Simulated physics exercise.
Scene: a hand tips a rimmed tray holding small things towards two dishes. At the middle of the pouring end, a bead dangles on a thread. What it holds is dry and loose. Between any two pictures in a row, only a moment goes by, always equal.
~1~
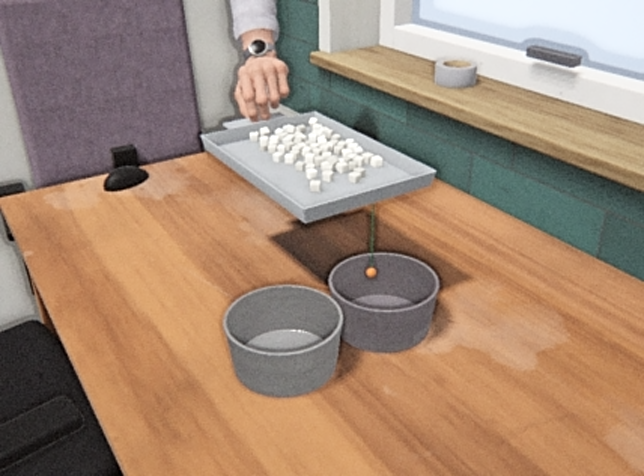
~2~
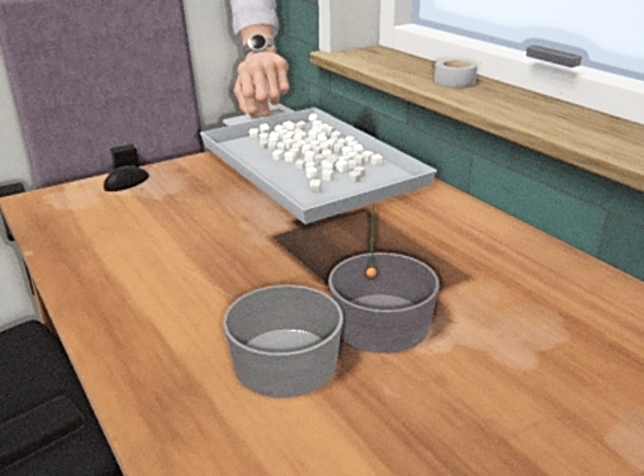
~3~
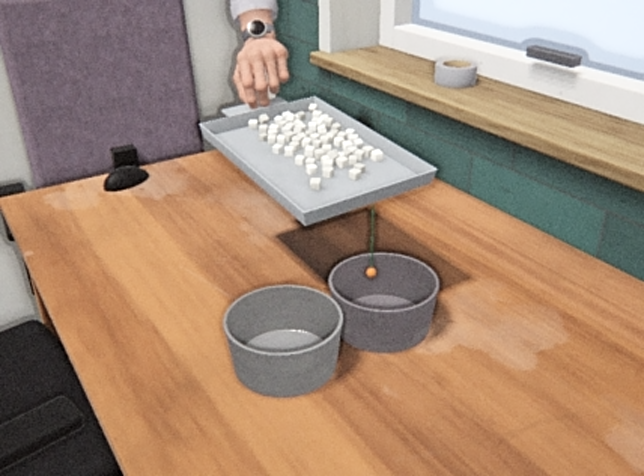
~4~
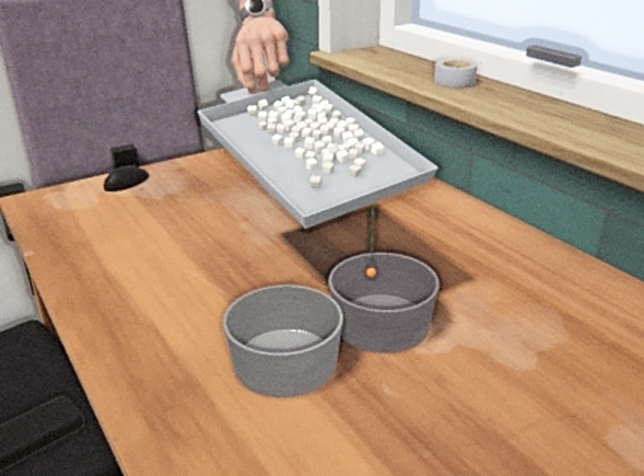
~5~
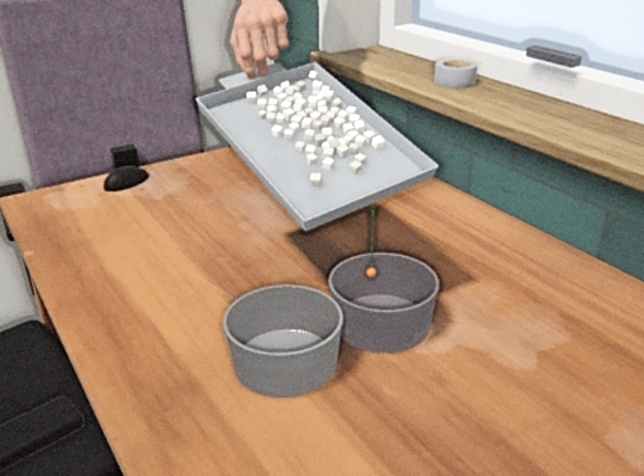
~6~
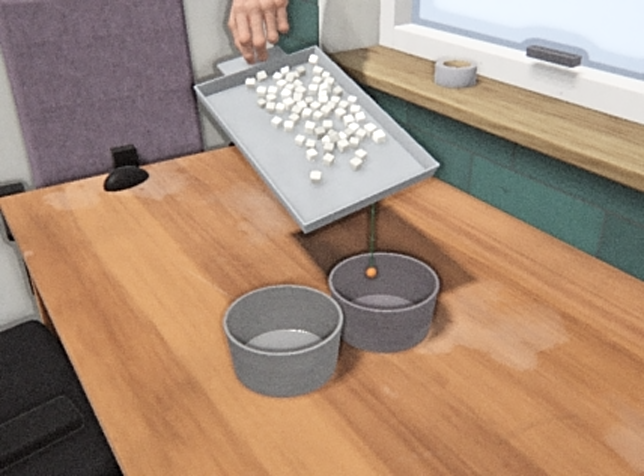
In a room with a green-tiled wall and a window above a wooden sill, a wooden table is seen from above at an angle. A hand wearing a watch holds a grey rimmed tray of white cubes above two grey dishes, with an orange bead hanging beneath it. The hand raises the tray's far end, tilting it gradually towards its near left corner, while the camera stays still.
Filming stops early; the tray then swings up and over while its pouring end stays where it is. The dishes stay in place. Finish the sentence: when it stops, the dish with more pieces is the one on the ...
Left.
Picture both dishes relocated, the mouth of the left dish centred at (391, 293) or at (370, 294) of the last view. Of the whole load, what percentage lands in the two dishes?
Close to 30 in a hundred, followed by close to 40 in a hundred.
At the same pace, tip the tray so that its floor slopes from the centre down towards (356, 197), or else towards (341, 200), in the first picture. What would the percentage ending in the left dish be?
10 % and 30 %, roughly.
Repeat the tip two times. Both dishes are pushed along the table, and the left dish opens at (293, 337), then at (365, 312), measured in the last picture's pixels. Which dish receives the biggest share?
The dish to the left, then the dish to the left.
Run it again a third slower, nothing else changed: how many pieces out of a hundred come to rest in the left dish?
Something like 70 percent, give or take.
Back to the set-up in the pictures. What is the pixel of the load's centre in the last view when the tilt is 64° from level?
Mark it at roughly (324, 185) in the final frame.
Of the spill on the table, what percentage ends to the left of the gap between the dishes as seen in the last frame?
Share on the left: Near 20 %.
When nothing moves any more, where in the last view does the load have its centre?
Somewhere around (313, 359) in the last picture.
Shortly afterwards, tray tipped steeply; all but a few on the tray; only a few in the air.
Next, tray tipped past a quarter turn; near two thirds on the tray; near a quarter in the left dish; only a few in the right dish; a little outside both.
Some moments later, tray tipped past a quarter turn; near half in the left dish; a little in the right dish; near a quarter outside both; only a few in the air.
In the end, tray tipped past a quarter turn; near half in the left dish; a little in the right dish; near a quarter outside both.
